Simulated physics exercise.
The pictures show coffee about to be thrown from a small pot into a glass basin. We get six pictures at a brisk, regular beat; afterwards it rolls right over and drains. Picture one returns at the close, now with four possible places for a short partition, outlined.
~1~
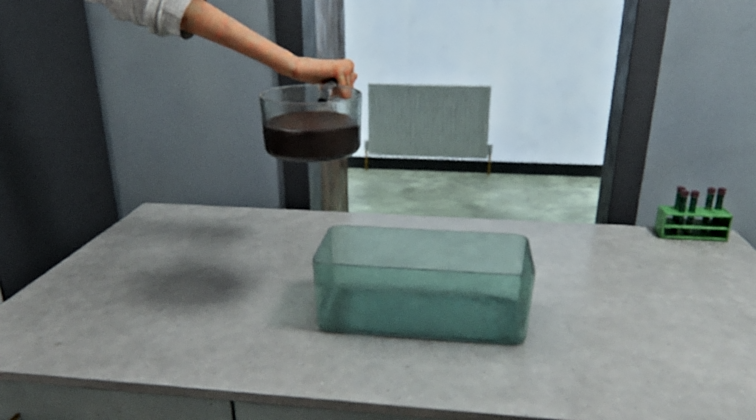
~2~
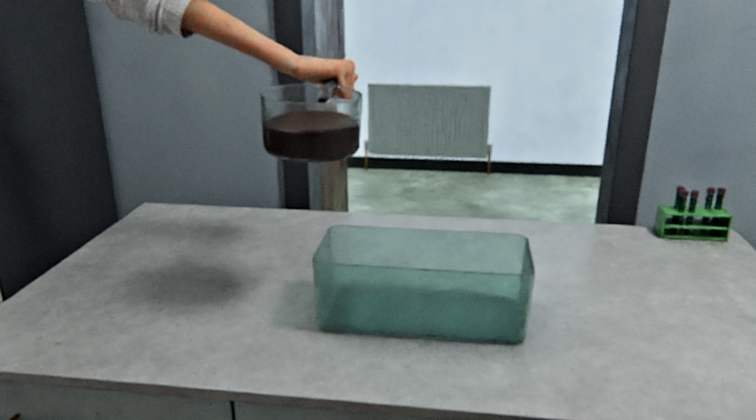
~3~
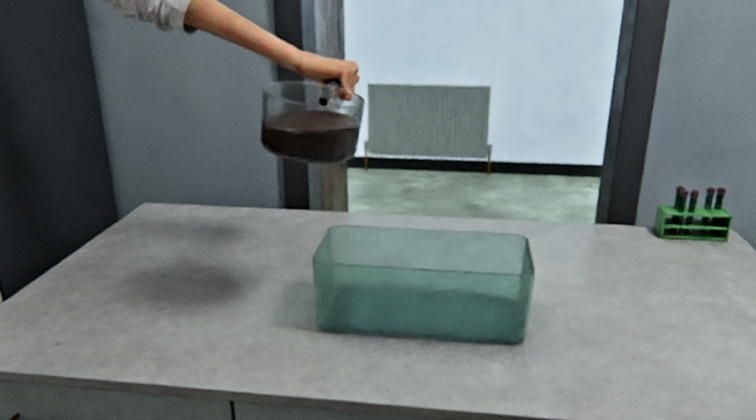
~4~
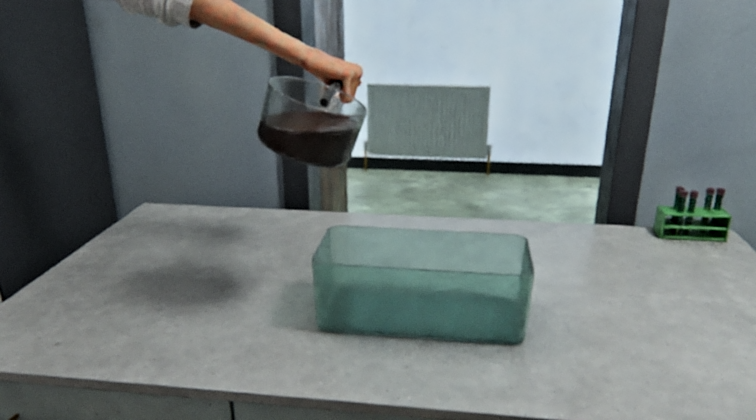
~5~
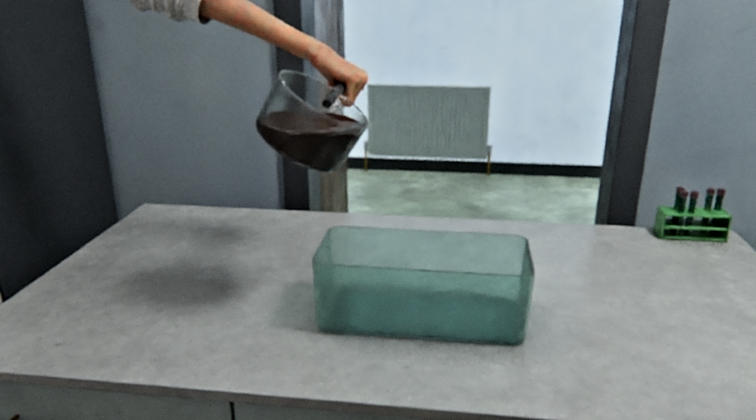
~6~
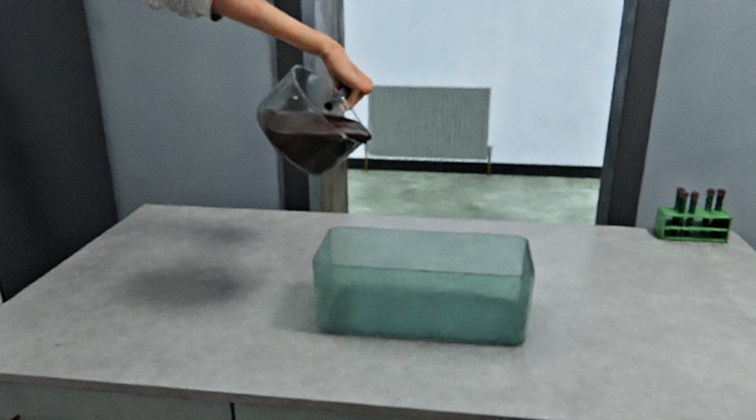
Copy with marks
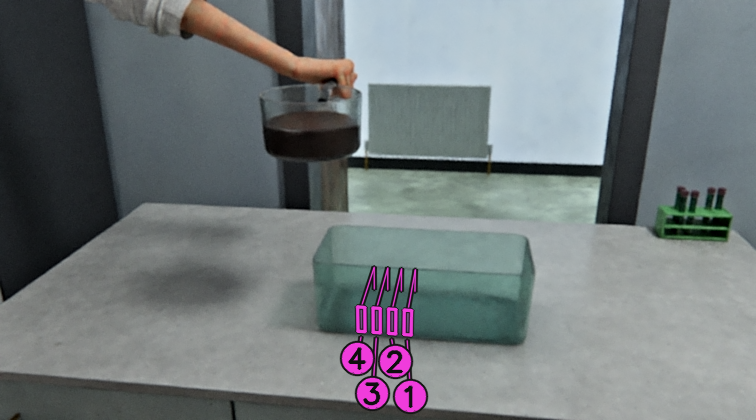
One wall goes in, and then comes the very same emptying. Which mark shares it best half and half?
The answer is slot 2.
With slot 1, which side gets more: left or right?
More ends on the left.
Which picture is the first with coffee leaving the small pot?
In picture 6.
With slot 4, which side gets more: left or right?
The right side.
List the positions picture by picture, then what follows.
Upright, lip at (359, 94); basin from (318, 326) to (526, 341); nothing has left yet, in the first frame.
Tipped about 2°, lip at (360, 96); nothing has left yet, in the second frame.
Tipped about 9°, lip at (362, 102); nothing has left yet, in the third frame.
Tipped about 19°, lip at (365, 112); nothing has left yet, in the fourth frame.
Tipped about 32°, lip at (366, 125); nothing has left yet, in the fifth frame.
Tipped about 46°, lip at (365, 139); coffee is over the lip, down to (365, 139), in the sixth frame.
In magenta, 1 at (407, 340); 2 at (391, 339); 3 at (376, 338); 4 at (361, 336).
With 1, about 73 % ends left of the wall and 23 % right of it; 3 % is lost outside.
With 2, about 48 % ends left of the wall and 51 % right of it.
With 3, about 20 % ends left of the wall and 79 % right of it.
With 4, about 6 % ends left of the wall and 92 % right of it.
